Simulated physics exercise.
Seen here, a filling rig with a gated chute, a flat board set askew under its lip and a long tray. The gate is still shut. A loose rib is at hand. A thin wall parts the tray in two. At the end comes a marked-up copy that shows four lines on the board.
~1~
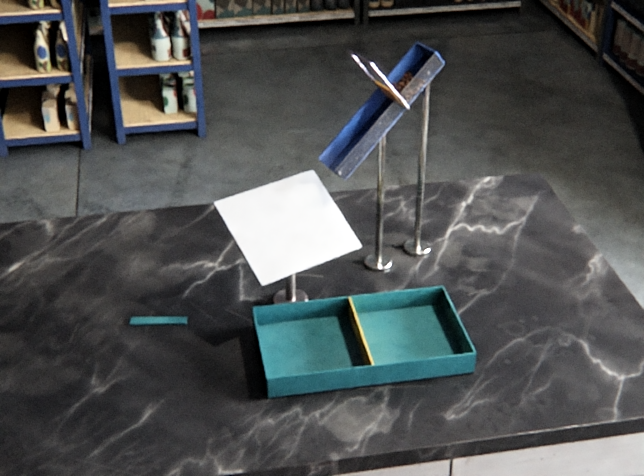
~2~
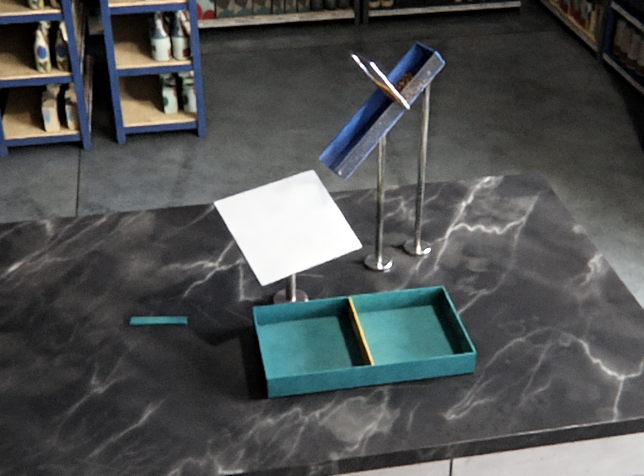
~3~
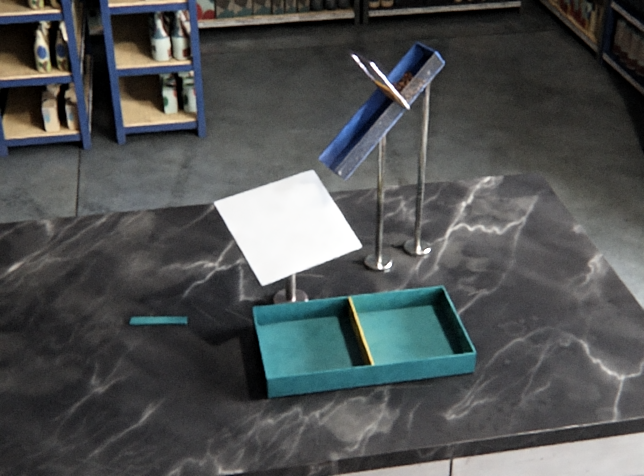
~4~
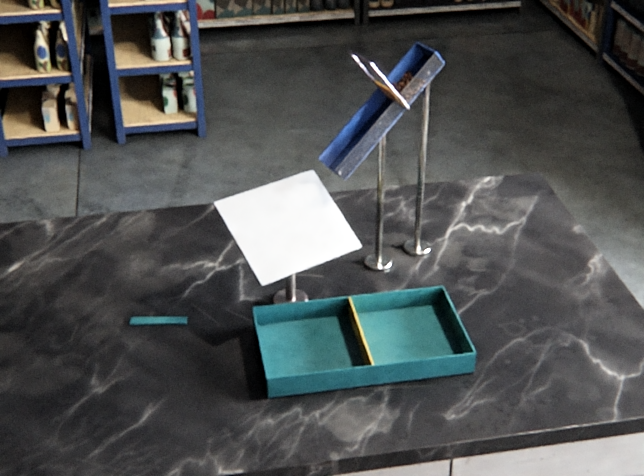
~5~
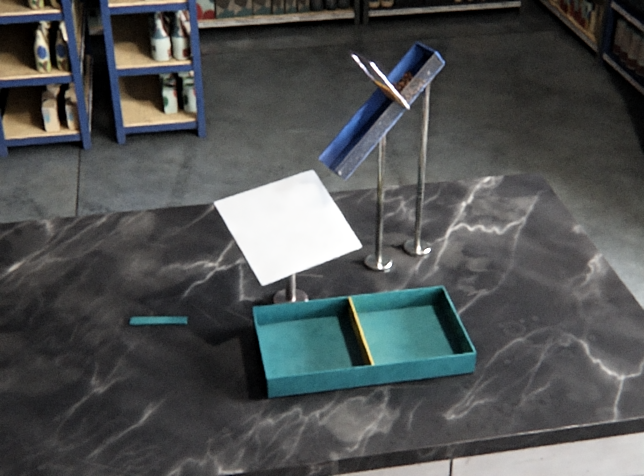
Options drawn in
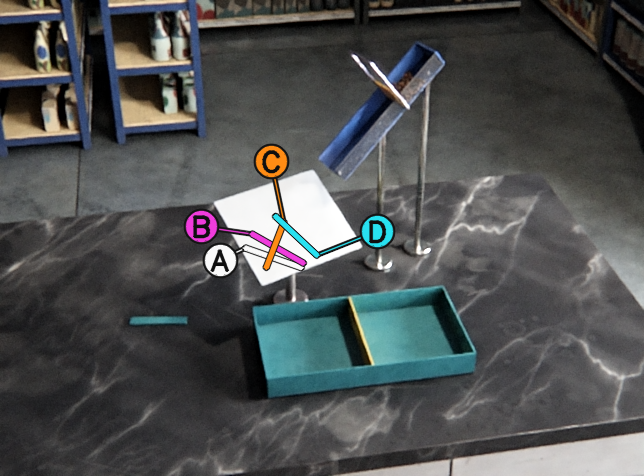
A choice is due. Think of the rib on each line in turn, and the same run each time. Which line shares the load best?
Take D.
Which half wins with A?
The left half.
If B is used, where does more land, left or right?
More lands on the left.
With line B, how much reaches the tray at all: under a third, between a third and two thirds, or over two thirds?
Line B gives over two thirds.
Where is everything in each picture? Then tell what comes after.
The first frame shows load behind the gate at (404, 92), allspice berries; lip of the chute at (337, 174), sloping fairly steeply.
The second frame shows middle of the board at (289, 225), tilted fairly steeply; middle of its low edge at (313, 265); of its high edge at (265, 186).
The third frame shows front corners of the tray at (268, 378) and (476, 353); front end of its middle wall at (373, 365); gate still shut at (386, 88).
The fourth frame shows middle of the load at (404, 92); lip at (337, 174).
The fifth frame shows middle of the load at (404, 92); lip at (337, 174).
On the marked copy, line A from (245, 248) to (301, 267); line B from (252, 234) to (303, 263); line C from (283, 222) to (266, 267); line D from (275, 216) to (316, 255).
With A, of what is caught, nearly all in the left half, a small part in the right.
With B, of what is caught, nearly all in the left half, a small part in the right.
With C, of what is caught, nearly all in the left half, a stray few in the right.
With D, of what is caught, about half in the left half, about half in the right.
